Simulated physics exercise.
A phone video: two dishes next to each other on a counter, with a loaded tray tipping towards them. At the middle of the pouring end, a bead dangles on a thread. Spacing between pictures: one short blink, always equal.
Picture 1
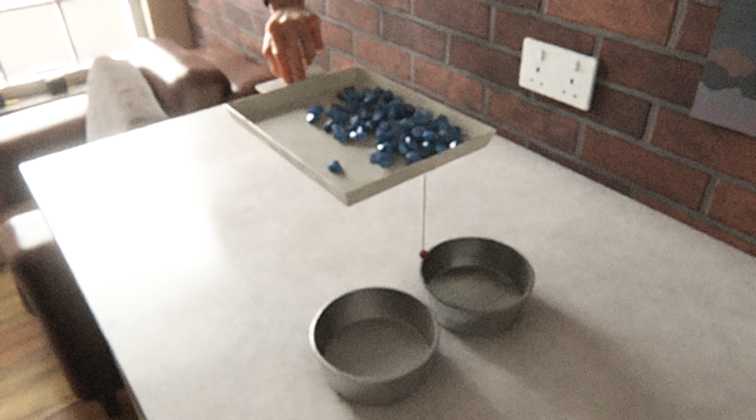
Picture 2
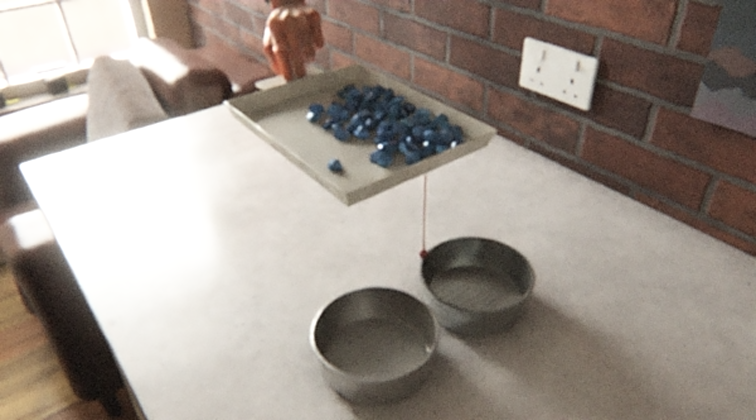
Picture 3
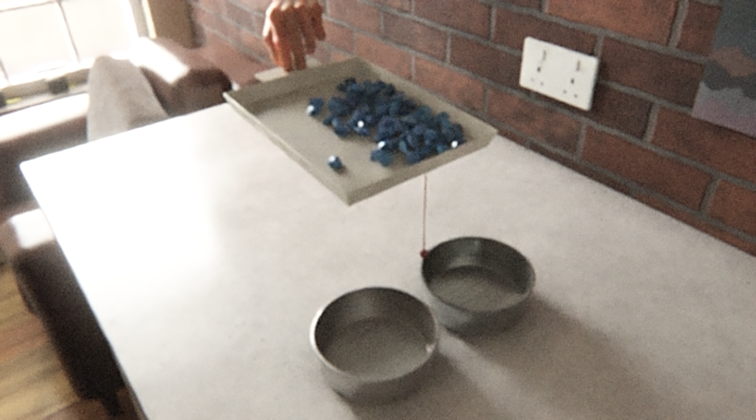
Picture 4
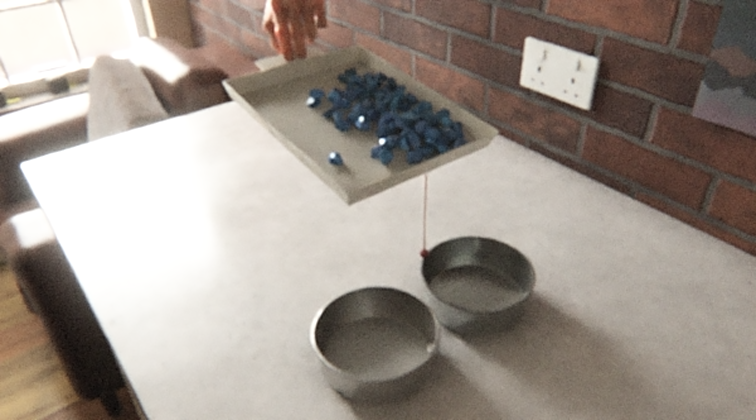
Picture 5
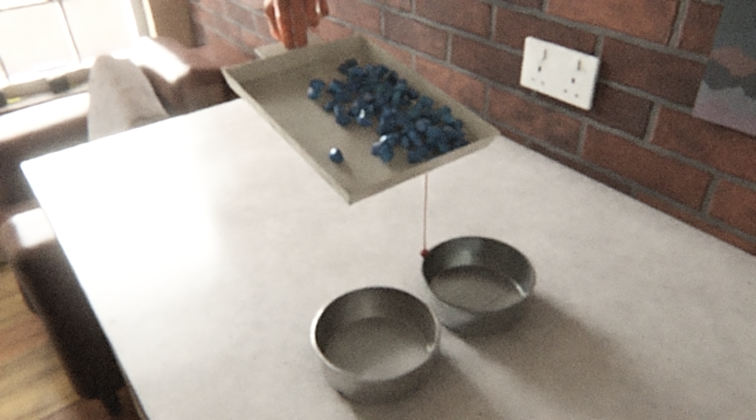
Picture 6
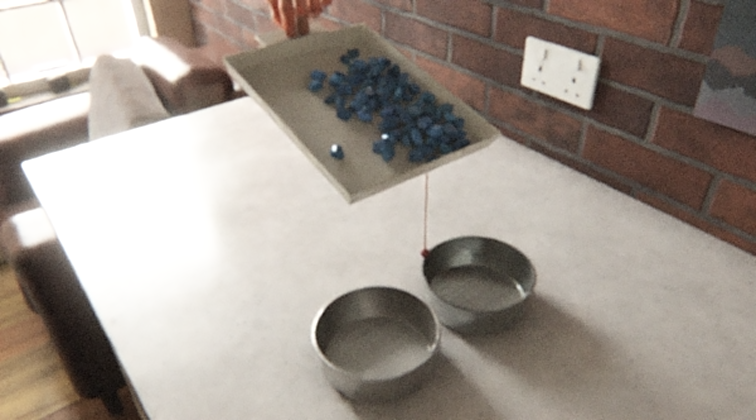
In the video, a hand at the far end of a pale tray of dark blue stones gradually raises that end, tilting the tray slightly toward two round metal dishes, while the stones barely shift and a red bead hangs below.
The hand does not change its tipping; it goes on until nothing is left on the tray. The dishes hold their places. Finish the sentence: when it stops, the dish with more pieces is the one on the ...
Right.
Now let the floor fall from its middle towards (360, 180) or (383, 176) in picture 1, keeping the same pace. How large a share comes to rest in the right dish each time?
You'd get 10 per cent the first time and 20 per cent the second time.
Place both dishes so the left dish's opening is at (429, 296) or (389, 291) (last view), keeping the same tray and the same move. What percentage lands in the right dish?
40 %, then 30 %.
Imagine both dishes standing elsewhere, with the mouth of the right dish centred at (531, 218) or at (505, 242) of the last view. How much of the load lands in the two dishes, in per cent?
About 50 per cent, then about 80 per cent.
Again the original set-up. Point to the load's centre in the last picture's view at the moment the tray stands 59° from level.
The load is centred about (441, 124).
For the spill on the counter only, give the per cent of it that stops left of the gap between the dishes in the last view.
It works out at some 10 percent.
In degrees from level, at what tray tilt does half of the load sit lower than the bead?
It sits at roughly 95°.
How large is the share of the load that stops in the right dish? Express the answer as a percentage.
My estimate is about 70 in a hundred.
Just after the last frame, tray tipped steeply; almost all on the tray; just a few in the air.
A moment on, tray tipped right over; roughly a quarter on the tray; about a tenth in the left dish; roughly half in the right dish; about a tenth outside both; about a tenth in the air.
Further on, tray tipped past a quarter turn; about a tenth in the left dish; the larger part in the right dish; about a tenth outside both.
When it is over, tray tipped past a quarter turn; about a tenth in the left dish; the larger part in the right dish; about a tenth outside both.
